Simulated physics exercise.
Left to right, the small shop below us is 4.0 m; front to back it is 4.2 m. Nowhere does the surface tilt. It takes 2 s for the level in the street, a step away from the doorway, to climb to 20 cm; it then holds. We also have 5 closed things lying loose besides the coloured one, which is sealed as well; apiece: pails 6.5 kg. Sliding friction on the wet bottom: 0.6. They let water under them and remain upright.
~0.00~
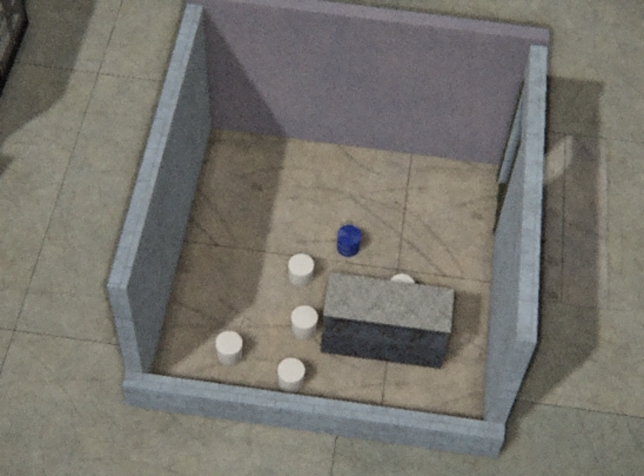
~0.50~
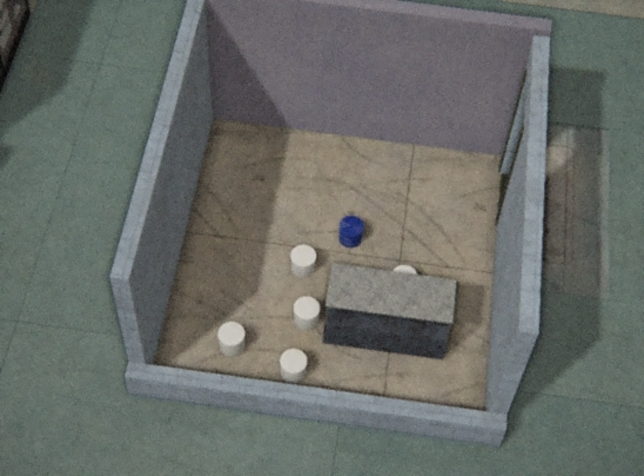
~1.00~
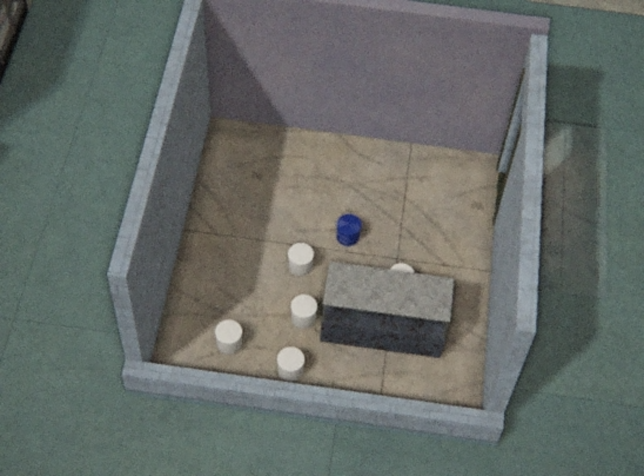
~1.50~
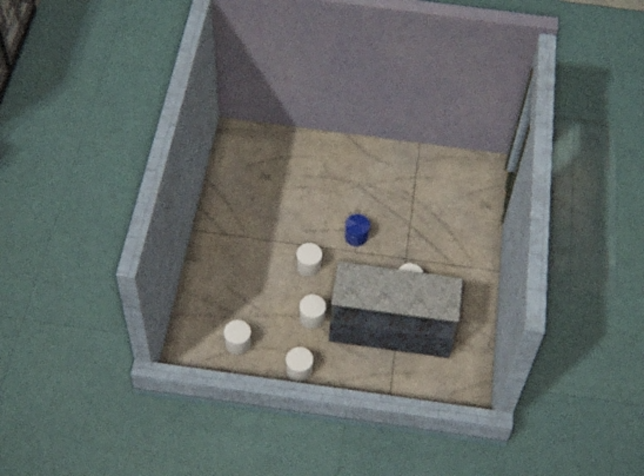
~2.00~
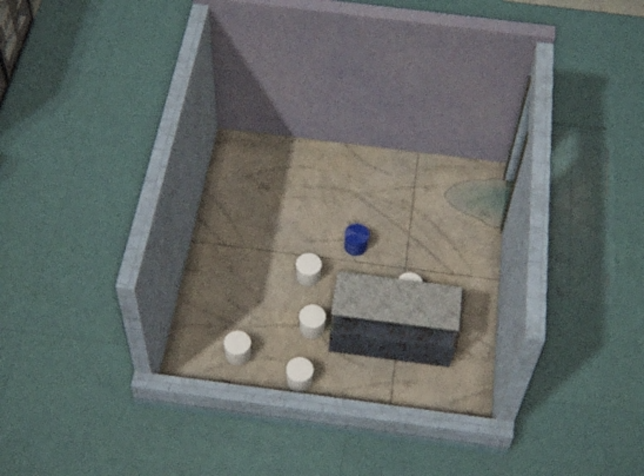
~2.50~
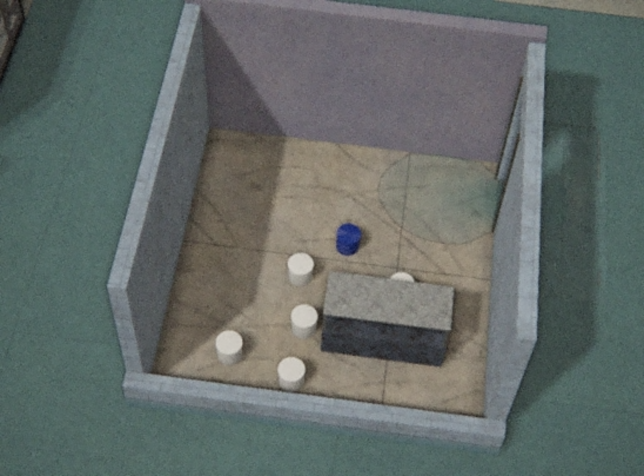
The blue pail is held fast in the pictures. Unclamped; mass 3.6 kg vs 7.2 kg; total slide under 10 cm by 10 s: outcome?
Winning option: Only the heavier.
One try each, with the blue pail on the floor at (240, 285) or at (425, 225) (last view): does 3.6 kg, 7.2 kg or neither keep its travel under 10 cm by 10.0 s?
Taking them in turn, only the heavier mass keeps it, and neither mass keeps it.
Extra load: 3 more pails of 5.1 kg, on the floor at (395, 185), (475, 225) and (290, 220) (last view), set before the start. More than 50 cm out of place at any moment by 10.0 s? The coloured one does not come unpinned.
In the order given, beyond the mark, then within the mark, and last beyond the mark.
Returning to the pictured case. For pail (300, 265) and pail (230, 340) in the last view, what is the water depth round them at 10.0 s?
Depths: Near 5 cm, then near 8 cm.
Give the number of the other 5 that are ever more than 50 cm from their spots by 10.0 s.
The total is 0.
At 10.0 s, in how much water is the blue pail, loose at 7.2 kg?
5 cm, roughly.
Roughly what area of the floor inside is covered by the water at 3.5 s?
About 5.5 m2 is covered.
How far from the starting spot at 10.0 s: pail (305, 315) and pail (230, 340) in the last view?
Shifts: 0 cm / 0 cm.
After 3.5 s the blue pail would be 1 cm from its start with 3.6 kg and 0 cm from its start with 7.2 kg; 3 cm of water round it then.
After 4.5 s the blue pail would be 36 cm from its start with 3.6 kg and 0 cm from its start with 7.2 kg; 3 cm of water round it then.
After 7.0 s the blue pail would be 68 cm from its start with 3.6 kg and 0 cm from its start with 7.2 kg; 3 cm of water round it then.
After 10.0 s the blue pail would be 167 cm from its start with 3.6 kg and 0 cm from its start with 7.2 kg; 5 cm of water round it then.
